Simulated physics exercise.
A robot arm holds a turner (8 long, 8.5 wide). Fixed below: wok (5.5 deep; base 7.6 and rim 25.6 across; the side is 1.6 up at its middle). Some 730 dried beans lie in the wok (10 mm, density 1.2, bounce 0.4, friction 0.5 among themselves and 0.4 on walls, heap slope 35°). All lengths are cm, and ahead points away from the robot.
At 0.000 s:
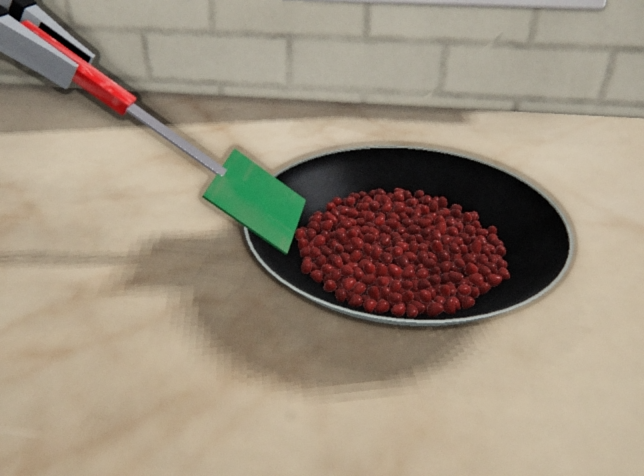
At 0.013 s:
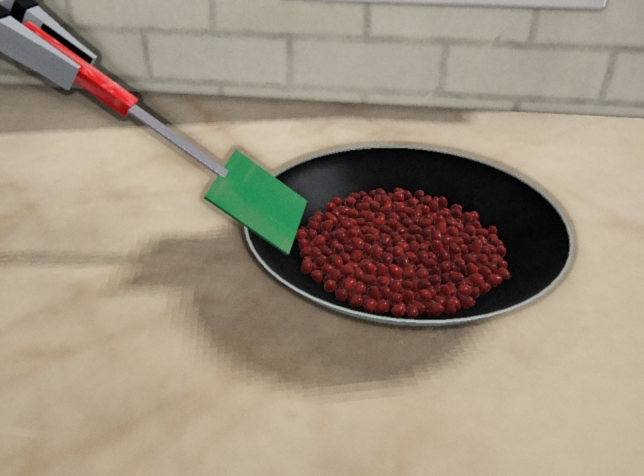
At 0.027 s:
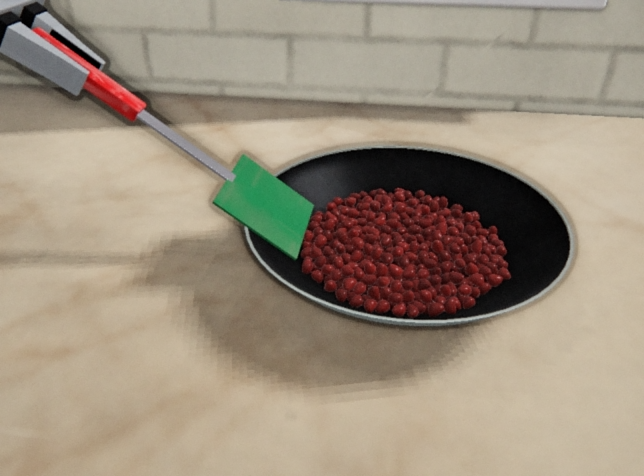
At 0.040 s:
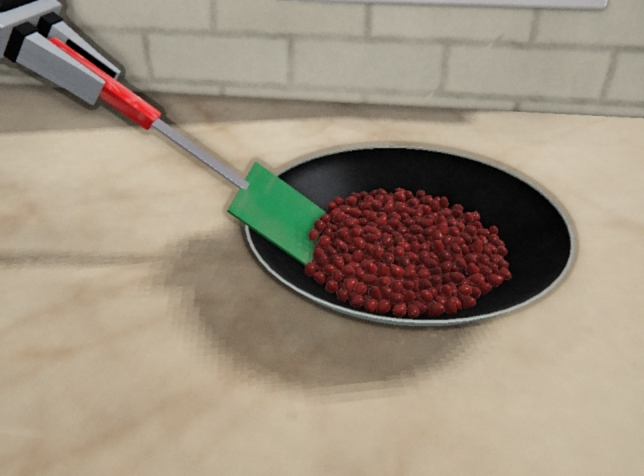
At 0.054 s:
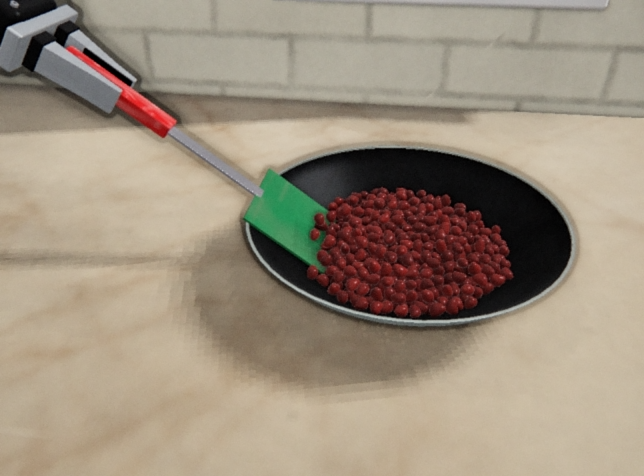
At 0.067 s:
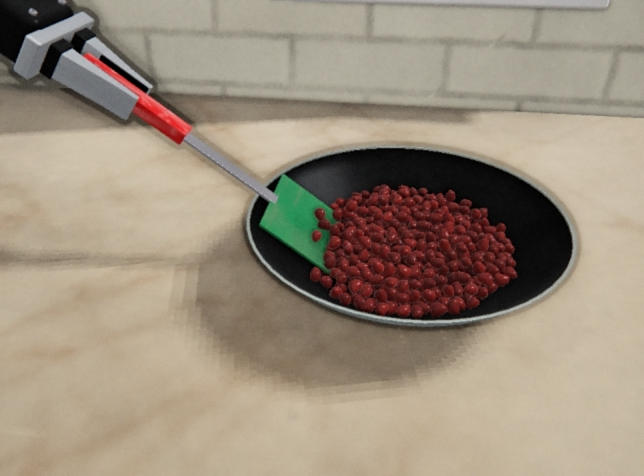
A green turner held by a robot arm slides rightward into red beans in a black wok.
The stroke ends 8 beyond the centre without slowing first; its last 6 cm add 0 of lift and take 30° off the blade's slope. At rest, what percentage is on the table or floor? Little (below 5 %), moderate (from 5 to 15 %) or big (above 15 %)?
Share on the table or floor: Big (above 15 %).
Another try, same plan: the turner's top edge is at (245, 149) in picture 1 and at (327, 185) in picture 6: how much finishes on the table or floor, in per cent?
About 50 per cent.
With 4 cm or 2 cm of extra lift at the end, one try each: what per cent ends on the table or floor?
About 35 and 40 per cent.
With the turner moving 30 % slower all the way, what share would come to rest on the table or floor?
Then about 25 per cent.
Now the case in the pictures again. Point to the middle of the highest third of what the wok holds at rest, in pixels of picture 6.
At about (518, 233).
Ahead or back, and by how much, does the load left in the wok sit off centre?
Some 5.0 cm ahead.
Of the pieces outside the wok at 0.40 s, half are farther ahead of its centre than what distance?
About 18 cm.
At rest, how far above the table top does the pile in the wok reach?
Some 7.0 cm.
After 0.12 s, sloping 37°, highest piece 6 above the table; 733 in the wok.
After 0.17 s, sloping 27°, highest piece 7 above the table; 731 in the wok, 2 on the blade or in flight.
After 0.40 s, sloping 7°, highest piece 7 above the table; 496 in the wok, 224 on the table or floor, 13 on the blade or in flight.
After 1.45 s, sloping 7°, highest piece 7 above the table; 494 in the wok, 239 on the table or floor.
In the end, 494 in the wok, 239 on the table or floor. That is 33 % on the table or floor.
